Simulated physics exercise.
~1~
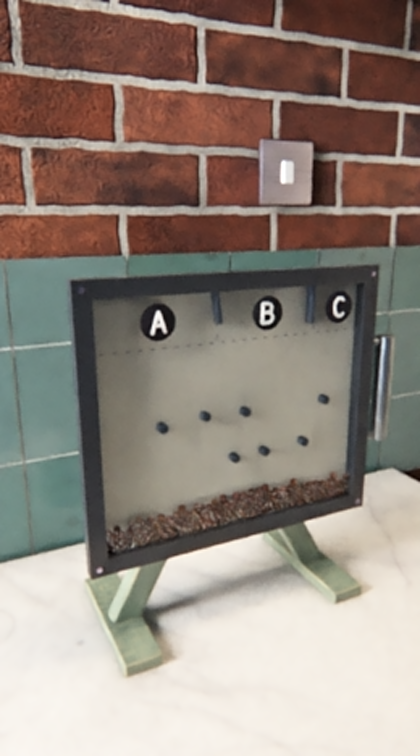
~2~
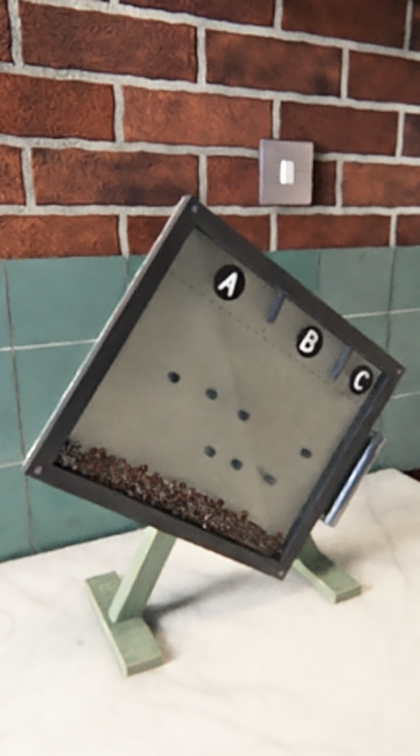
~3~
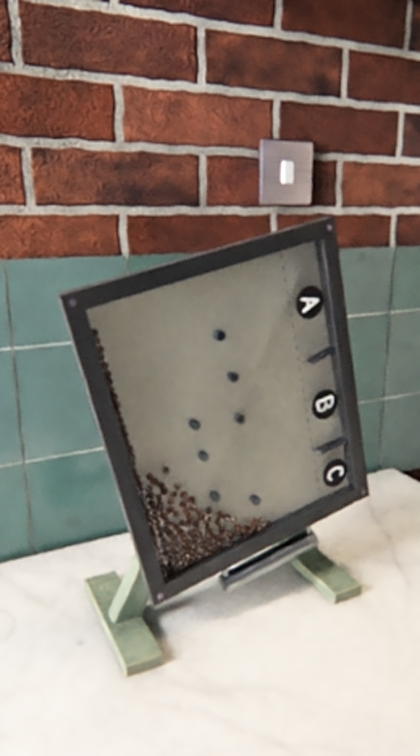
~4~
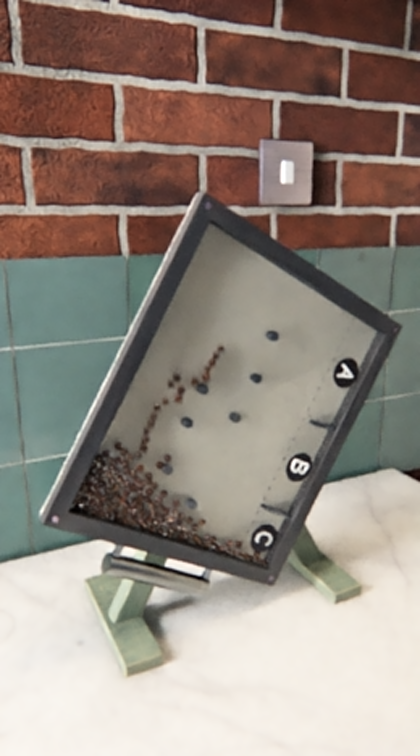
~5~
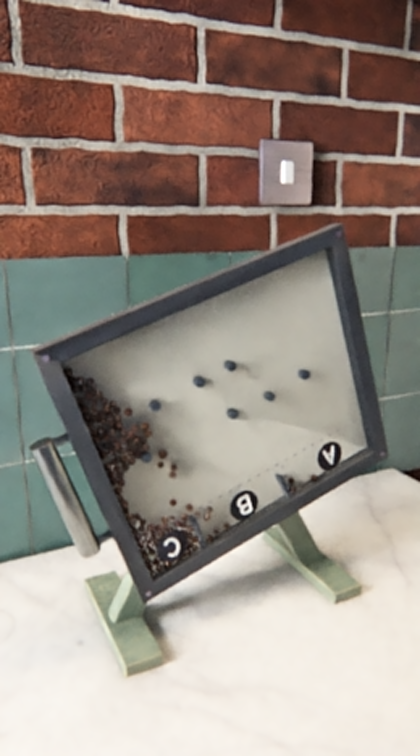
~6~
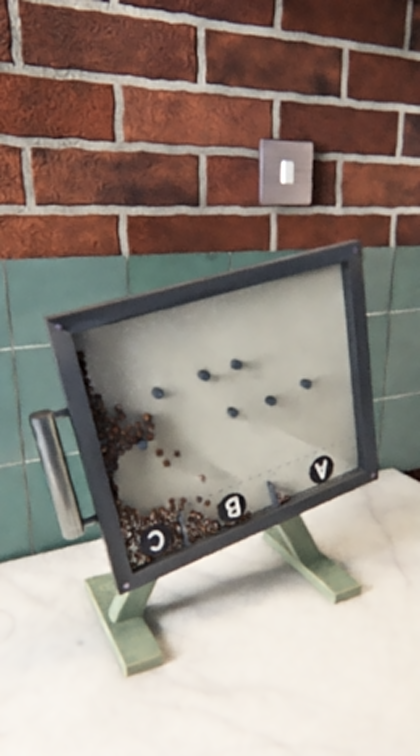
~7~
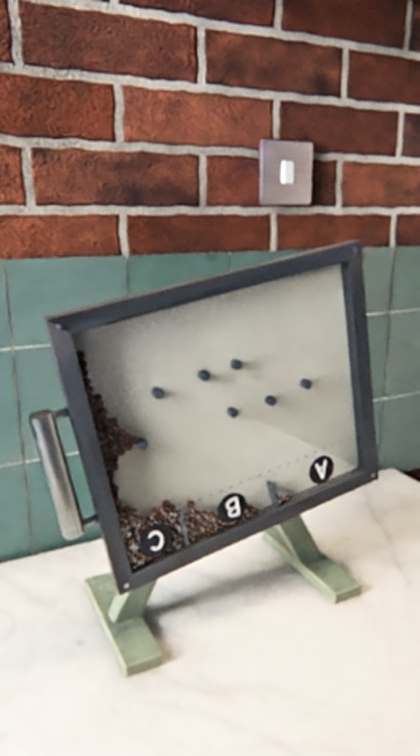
On a pale countertop before a brick and green-tiled wall, a clear-fronted box of small dark pills turned clockwise until nearly upside down, and they tumbled past the pegs, settling partly in pockets B and C, with others heaped along the left side.
